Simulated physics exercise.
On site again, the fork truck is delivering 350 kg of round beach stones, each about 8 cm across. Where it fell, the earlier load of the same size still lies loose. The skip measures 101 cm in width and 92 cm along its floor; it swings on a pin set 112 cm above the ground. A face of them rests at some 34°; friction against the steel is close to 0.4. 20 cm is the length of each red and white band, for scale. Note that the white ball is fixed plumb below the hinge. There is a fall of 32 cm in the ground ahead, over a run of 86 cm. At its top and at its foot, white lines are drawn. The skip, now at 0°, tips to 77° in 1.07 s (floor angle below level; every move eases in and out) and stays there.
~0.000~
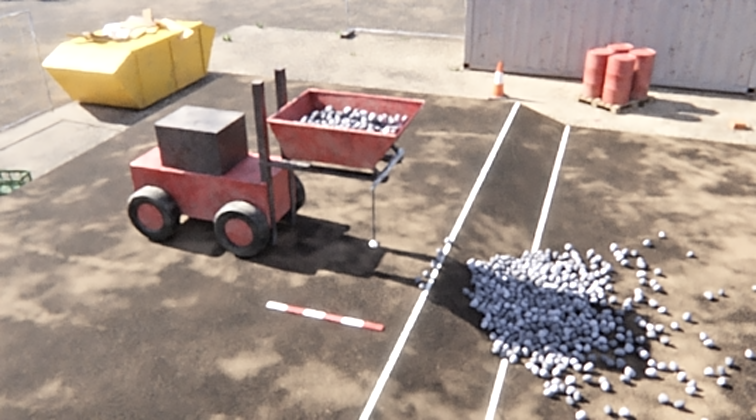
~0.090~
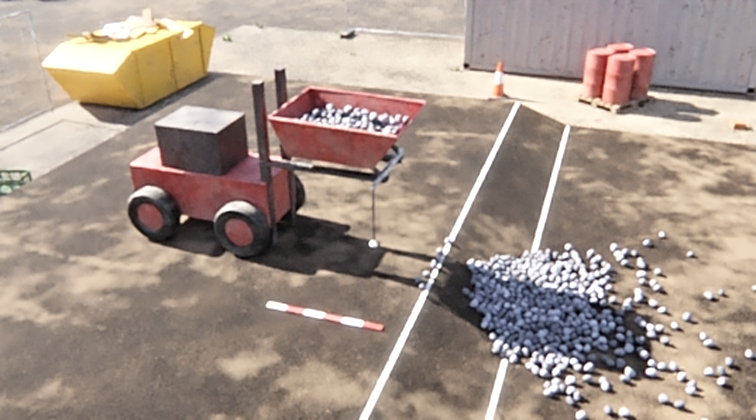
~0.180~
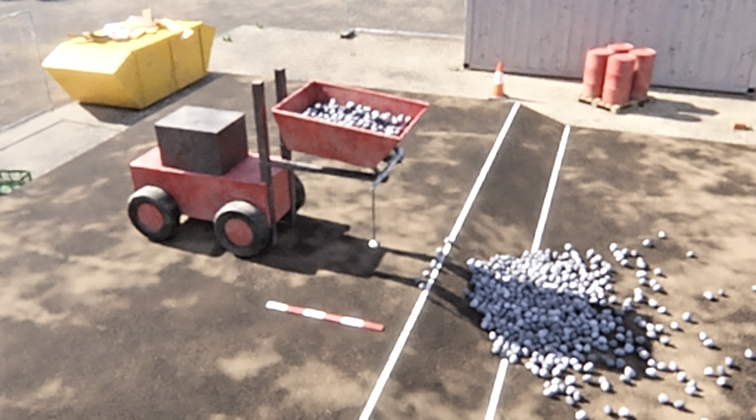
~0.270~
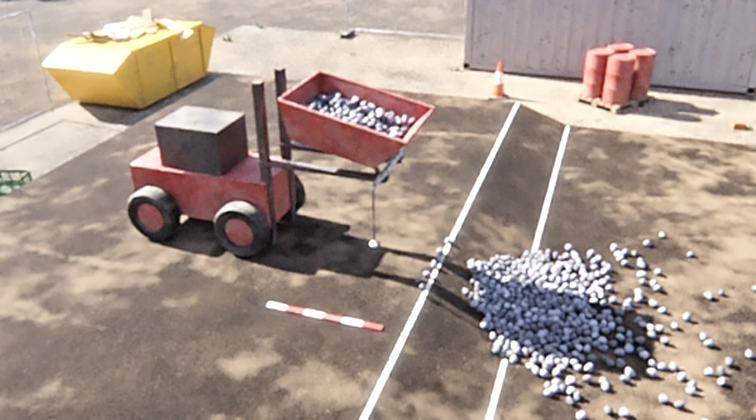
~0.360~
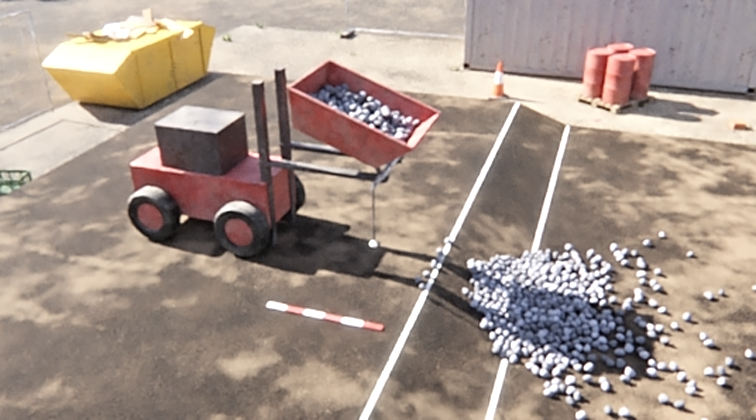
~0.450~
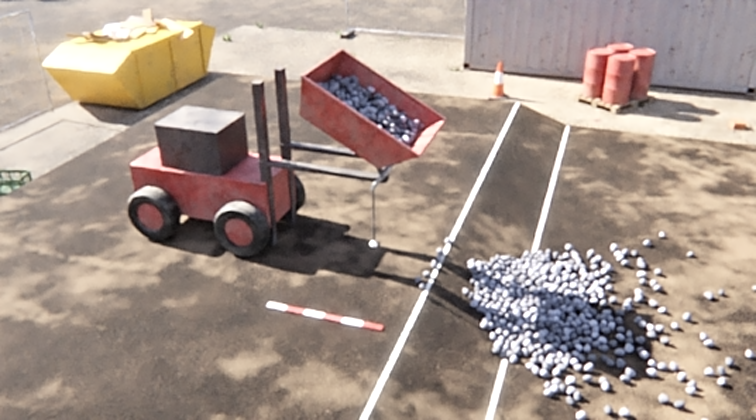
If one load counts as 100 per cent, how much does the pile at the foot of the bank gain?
It gains about 69 per cent.
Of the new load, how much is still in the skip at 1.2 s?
70 %.
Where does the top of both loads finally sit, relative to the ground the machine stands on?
Close to 8 centimetres up.
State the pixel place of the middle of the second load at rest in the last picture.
(530, 293).
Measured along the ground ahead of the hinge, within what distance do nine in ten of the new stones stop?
Around 210 cm.
After 0.8 s the floor is at 65°; in per cent of one load, 100 in the skip, 25 on the top or the slope, 74 at the foot of the bank; the foremost stones are at (728, 334).
After 1.2 s the floor is at 77°; in per cent of one load, 71 in the skip, 54 on the top or the slope, 74 at the foot of the bank; the foremost stones are at (728, 334).
After 1.5 s the floor is at 77°; in per cent of one load, 18 in the skip, 80 on the top or the slope, 102 at the foot of the bank; the foremost stones are at (728, 334).
After 4.1 s the floor is at 77°; in per cent of one load, 0 in the skip, 56 on the top or the slope, 143 at the foot of the bank; the foremost stones are past the picture's edge. Net gain at the foot of the bank, 69.
